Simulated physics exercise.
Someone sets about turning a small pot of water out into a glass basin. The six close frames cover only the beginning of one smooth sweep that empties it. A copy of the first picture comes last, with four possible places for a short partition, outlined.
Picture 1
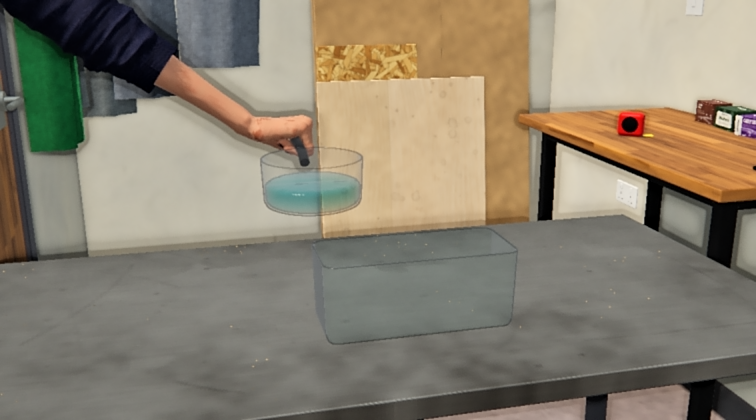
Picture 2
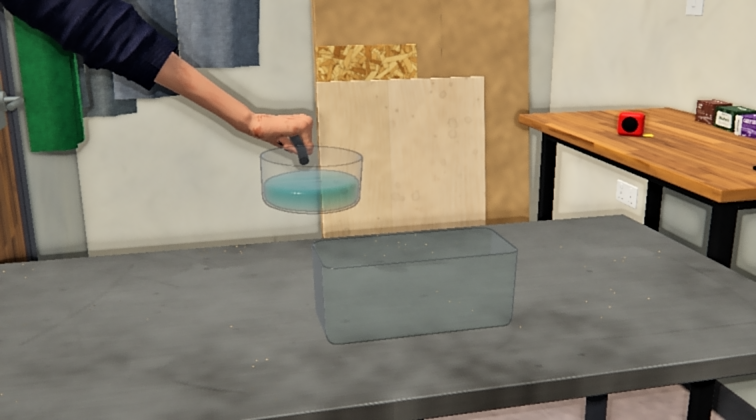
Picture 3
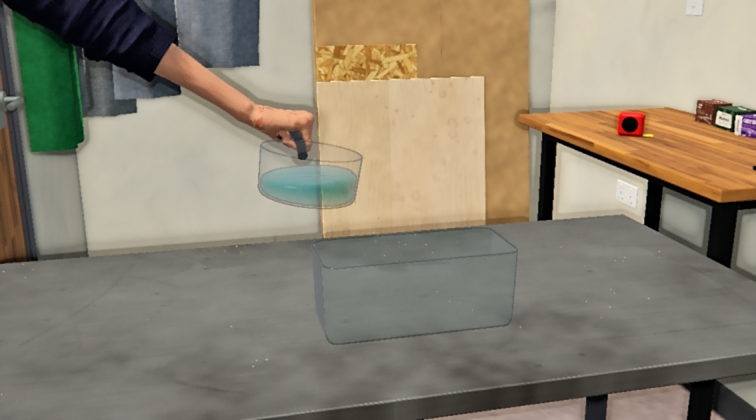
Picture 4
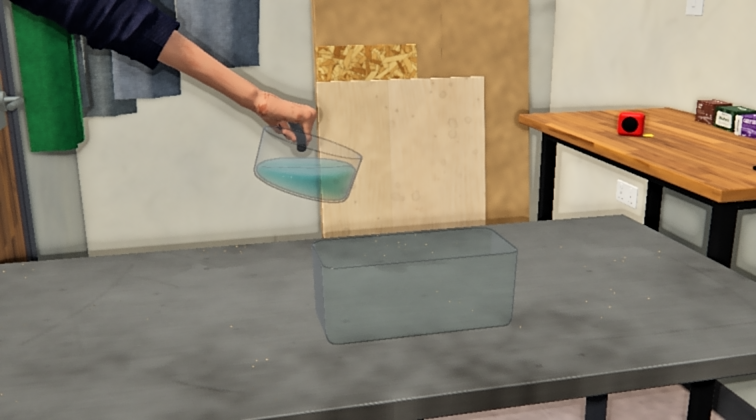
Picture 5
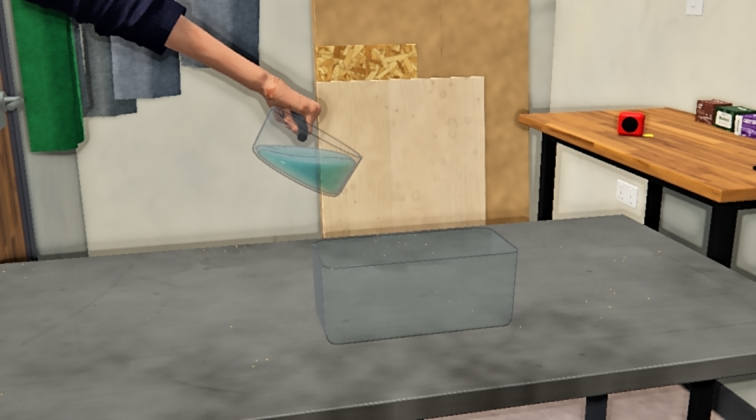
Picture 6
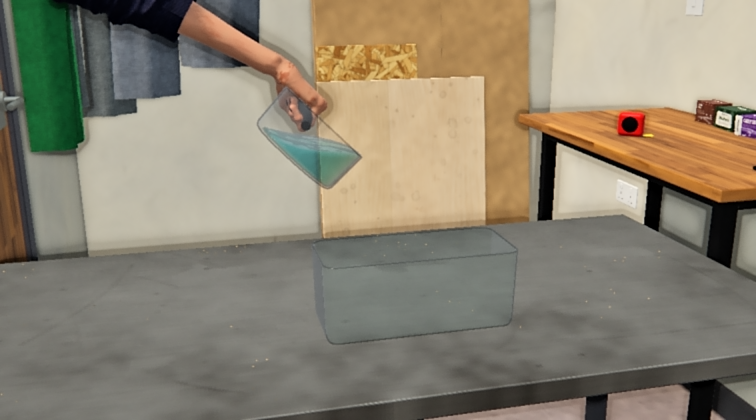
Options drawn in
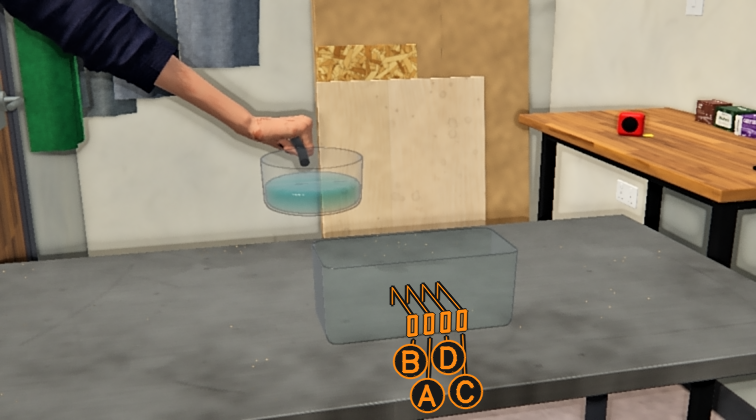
At first, a hand holds a small clear pot of bluish water upright above a glass basin on a gray table. The hand then tilts the pot toward the right, slightly and then more steeply, and the water gathers toward the lower right side, with none leaving the pot.
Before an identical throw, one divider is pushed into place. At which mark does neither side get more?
The answer is slot D.
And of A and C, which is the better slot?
The answer is A.
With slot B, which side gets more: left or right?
The right side.
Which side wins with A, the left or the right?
The right one.
On the marked copy, A at (429, 338); B at (413, 340); C at (462, 334); D at (446, 336).
With A, about 28 % ends left of the wall and 69 % right of it; 3 % is lost outside.
With B, about 17 % ends left of the wall and 79 % right of it; 3 % is lost outside.
With C, about 80 % ends left of the wall and 16 % right of it; 4 % is lost outside.
With D, about 52 % ends left of the wall and 45 % right of it; 3 % is lost outside.
